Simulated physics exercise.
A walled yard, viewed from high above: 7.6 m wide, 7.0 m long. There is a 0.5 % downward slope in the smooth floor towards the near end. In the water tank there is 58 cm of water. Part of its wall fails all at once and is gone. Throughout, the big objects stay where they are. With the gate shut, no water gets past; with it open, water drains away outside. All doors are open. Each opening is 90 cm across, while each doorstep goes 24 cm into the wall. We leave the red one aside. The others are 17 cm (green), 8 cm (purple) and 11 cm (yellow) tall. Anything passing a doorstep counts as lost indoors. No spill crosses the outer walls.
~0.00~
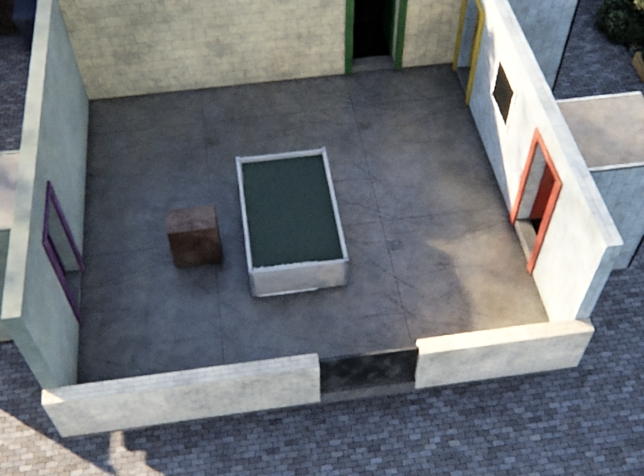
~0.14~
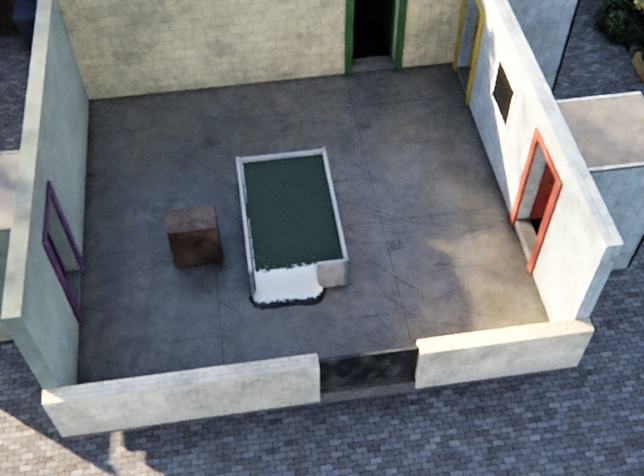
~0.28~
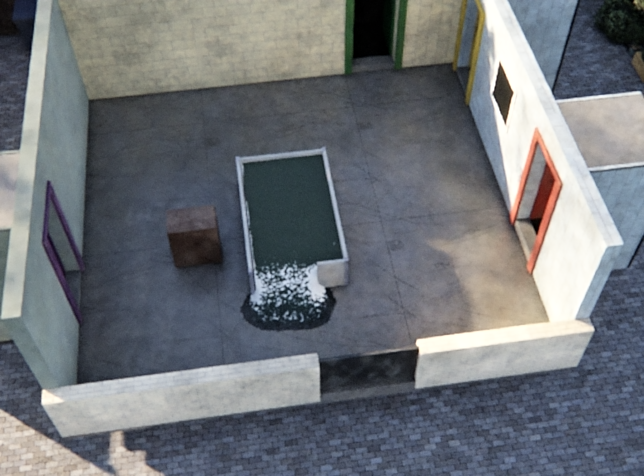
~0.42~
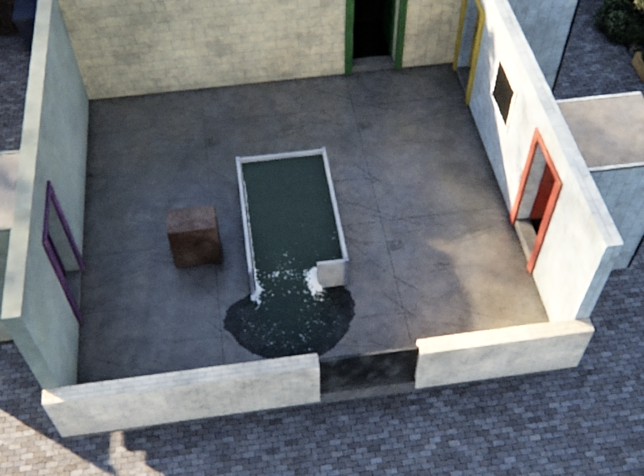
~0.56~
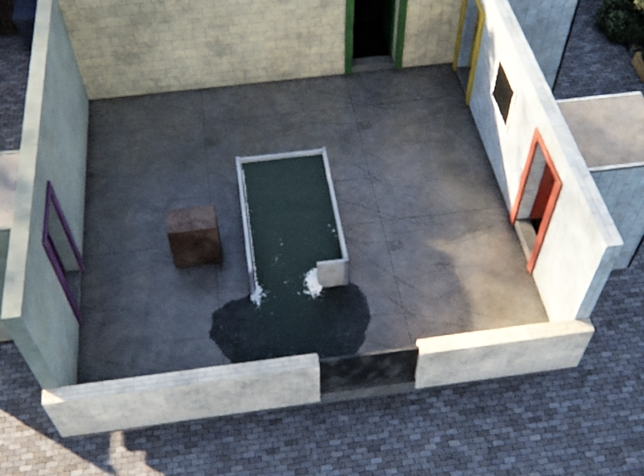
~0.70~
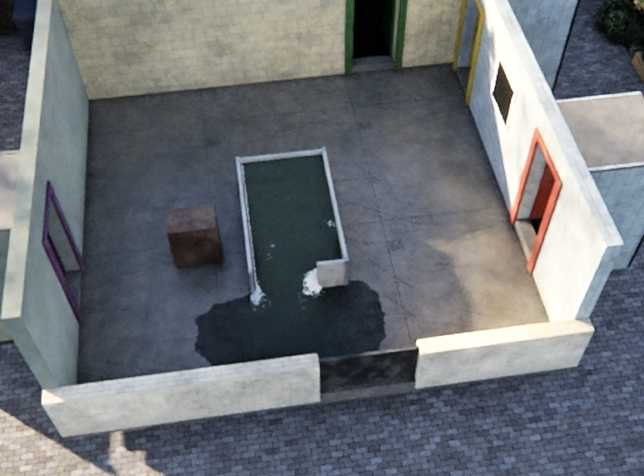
Dark water pouring from the broken near end of a pale rectangular tank, foaming white, then spreading across a walled yard's floor.
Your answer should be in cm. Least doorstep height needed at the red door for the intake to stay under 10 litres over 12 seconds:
6.5 cm or so.
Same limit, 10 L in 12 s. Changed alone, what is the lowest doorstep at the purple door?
The purple door needs around 6.5 cm.
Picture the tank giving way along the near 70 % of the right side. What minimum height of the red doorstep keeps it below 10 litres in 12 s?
In that case about 26 cm.
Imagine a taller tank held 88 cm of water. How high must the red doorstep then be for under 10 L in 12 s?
About 11.5 centimetres.
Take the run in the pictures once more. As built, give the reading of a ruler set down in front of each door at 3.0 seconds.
Door by door in centimetres - red 0, green 0, purple 7, yellow 0.
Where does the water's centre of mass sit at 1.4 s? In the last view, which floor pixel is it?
Around (292, 266).
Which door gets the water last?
Last in order comes the green door.
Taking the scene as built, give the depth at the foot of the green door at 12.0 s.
Roughly 5.5 cm deep.
After 1.4 s water covers 10 % of the floor, deepest (35 cm) near (288, 374); it has not reached the red door.
After 3.0 s water covers 25 % of the floor, deepest (30 cm) near (88, 411); it has not reached the red door.
After 12.0 s water covers 100 % of the floor, deepest (8 cm) near (299, 174); 4 cm at the red door, 0 litres in over its 19 cm doorstep.
At the red door as built, the water arrived by 3.2 s and peaked near 10 cm at 3.8 s.
Run again over the same 12 s with other heights there, 13 litres in over 6 cm, 7 litres over 7 cm. The limit of 10 litres is kept from about 6.5 cm up.
